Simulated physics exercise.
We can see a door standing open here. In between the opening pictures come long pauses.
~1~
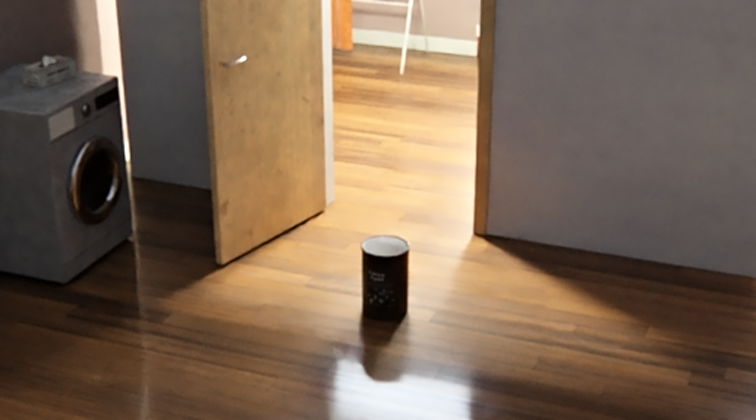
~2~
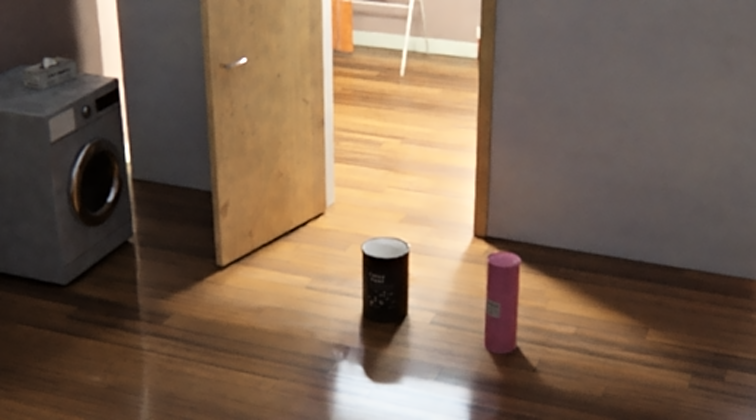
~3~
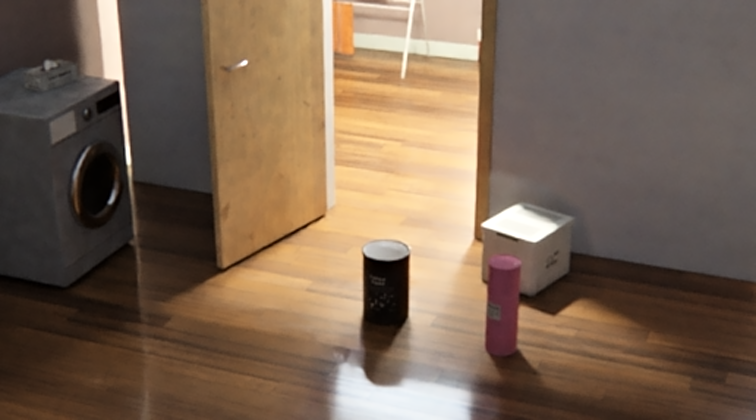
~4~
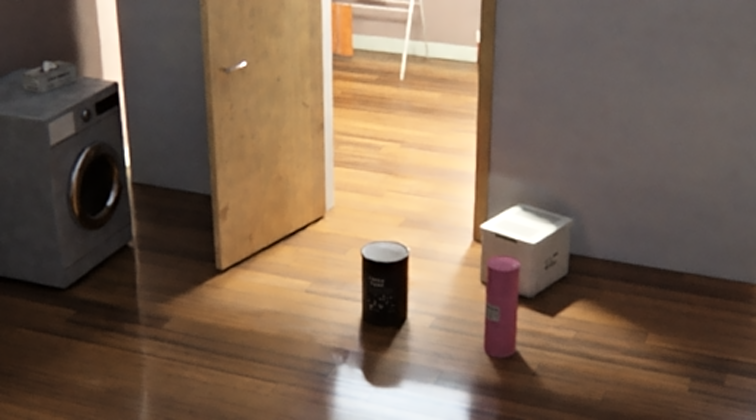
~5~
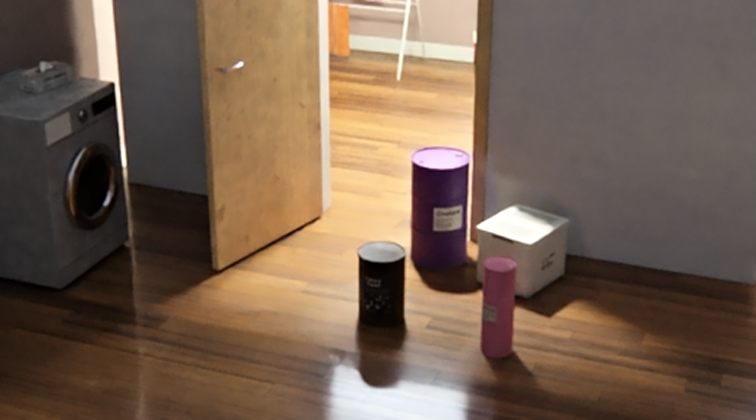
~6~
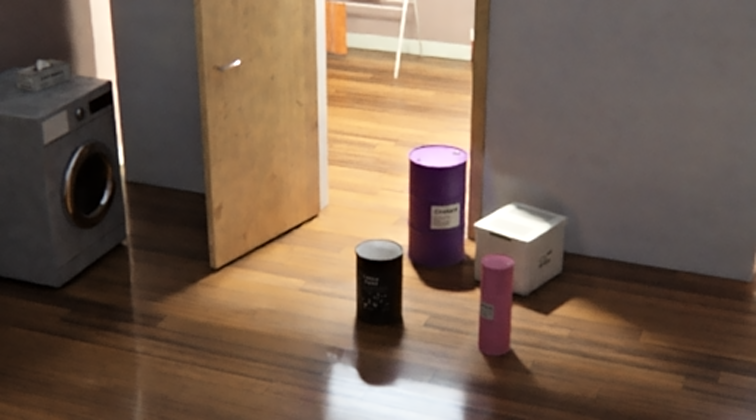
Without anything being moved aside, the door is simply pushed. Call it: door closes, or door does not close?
Door does not close.
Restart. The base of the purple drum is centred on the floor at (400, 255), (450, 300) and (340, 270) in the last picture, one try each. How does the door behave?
In the first case it gets caught partway; in the second case it swings home; in the third case it gets caught partway.
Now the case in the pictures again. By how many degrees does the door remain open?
Roughly 20°.
Then, 0.60 s later than the last frame, door at 85°.
Then, 1.10 s later than the last frame, door at 50°.
Then, 1.50 s later than the last frame, door at 26°; purple drum moved a little near (445, 203).
When it is over, door at 22°; all 4 as before. End places, in pixels of the last picture, purple drum near (452, 200).
